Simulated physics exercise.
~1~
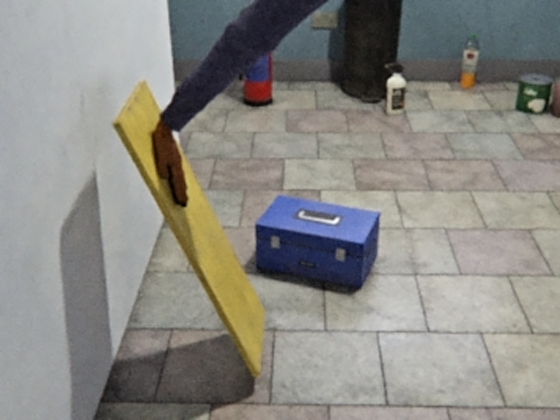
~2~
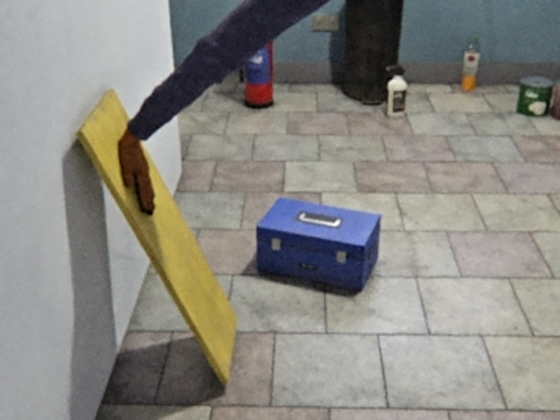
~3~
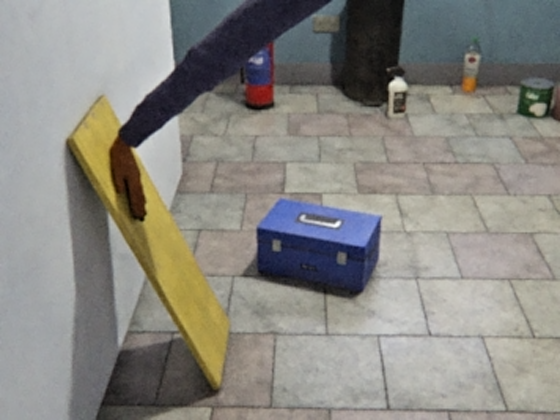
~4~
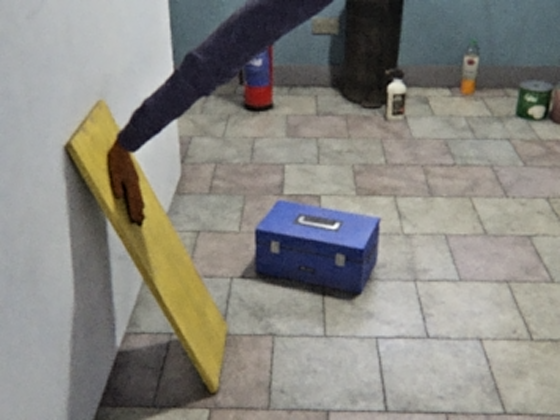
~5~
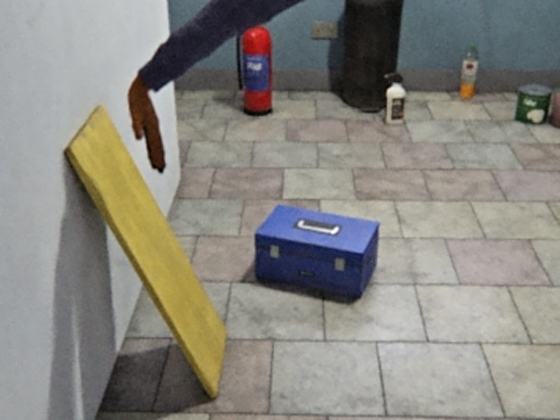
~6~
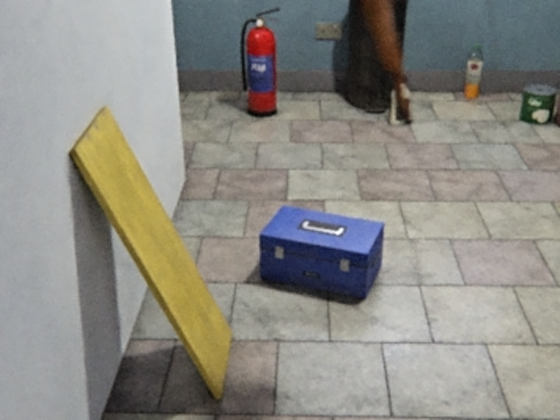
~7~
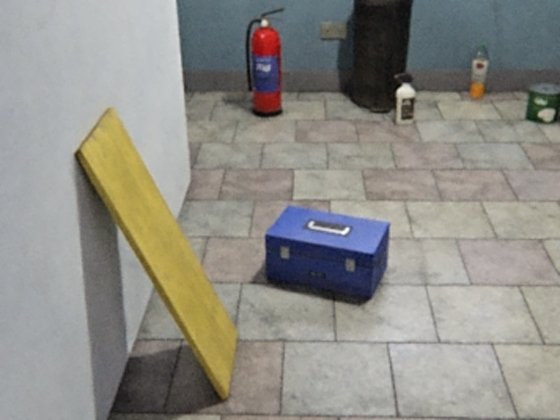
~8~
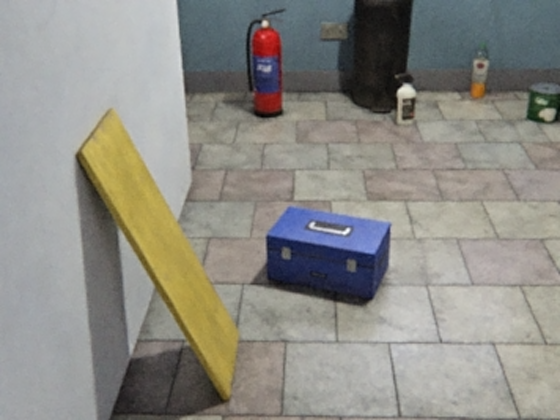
A dark-sleeved arm with a brown hand reaches in from the top, holding a long yellow board in a room with a pale wall on the left, seen from slightly above by a gently swaying camera. A blue toolbox sits on the tiled floor near the middle, with a red fire extinguisher, a dark cylinder, bottles and a green can along the blue back wall. The hand moves the board left until it leans against the pale wall. It then lets go and draws back out of view. The board stays leaning, and the toolbox remains in its place.
